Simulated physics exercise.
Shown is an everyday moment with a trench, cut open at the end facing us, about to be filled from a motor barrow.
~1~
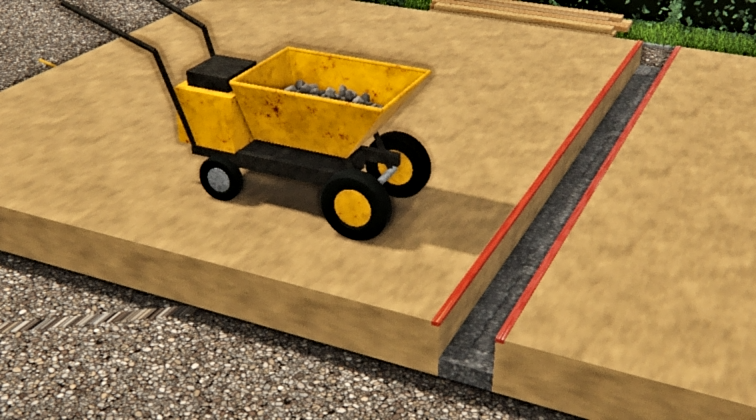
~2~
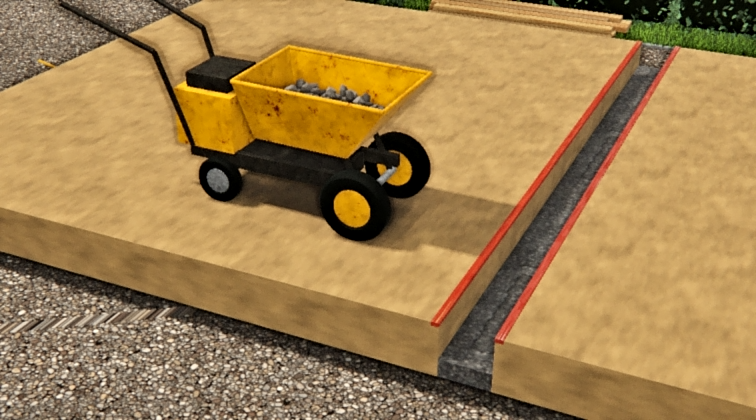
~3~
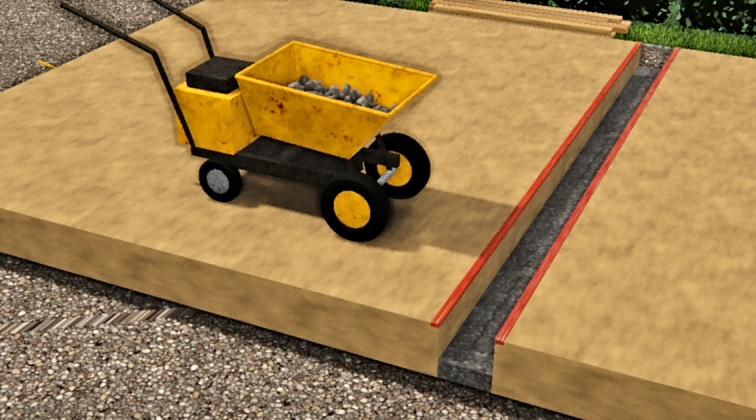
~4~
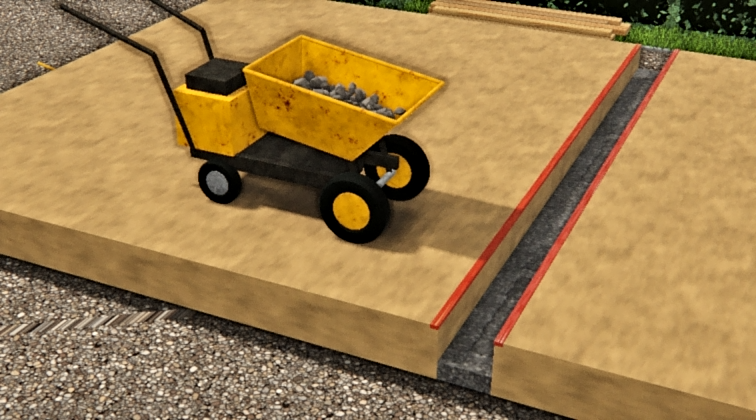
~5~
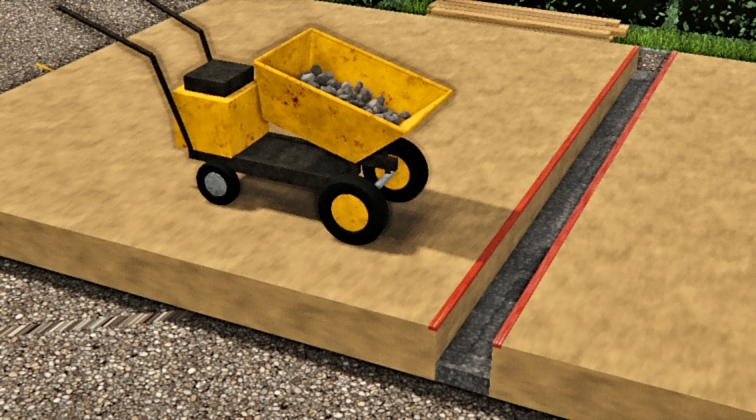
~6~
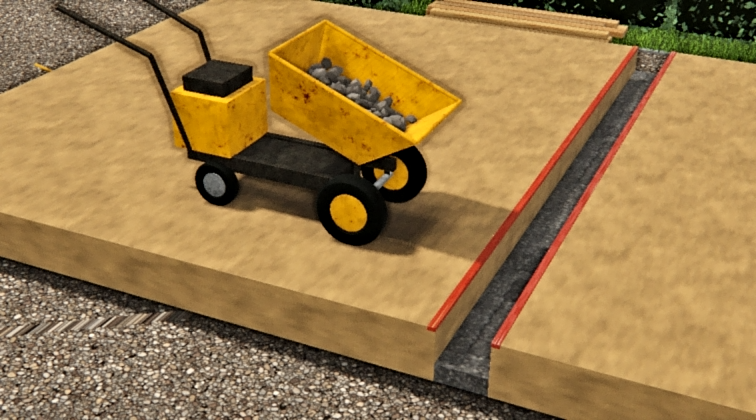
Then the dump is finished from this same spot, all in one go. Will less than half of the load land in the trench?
No, the trench gets the bigger share.
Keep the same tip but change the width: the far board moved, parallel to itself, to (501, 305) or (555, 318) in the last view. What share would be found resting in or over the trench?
Roughly 70 per cent, then roughly 90 per cent.
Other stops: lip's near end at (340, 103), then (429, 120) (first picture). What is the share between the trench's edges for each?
Well, you'd get roughly 30 per cent from the first place and roughly 60 per cent from the second.
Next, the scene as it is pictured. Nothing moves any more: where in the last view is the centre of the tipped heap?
I'd say the middle ends up at about (512, 272).
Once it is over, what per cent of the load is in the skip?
Roughly 5 per cent of the load.
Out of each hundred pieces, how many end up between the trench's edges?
Around 85 in every hundred pieces.
Shortly afterwards, skip tipped steeply; the whole lot in the skip.
Next, skip tipped right over; the bulk in the skip; a little short of the trench; near a quarter in or heaped over the trench.
Some moments later, skip tipped right over; a little in the skip; a little short of the trench; the bulk in or heaped over the trench.
In the end, skip tipped right over; only a few in the skip; a little short of the trench; the bulk in or heaped over the trench; none at all beyond it.
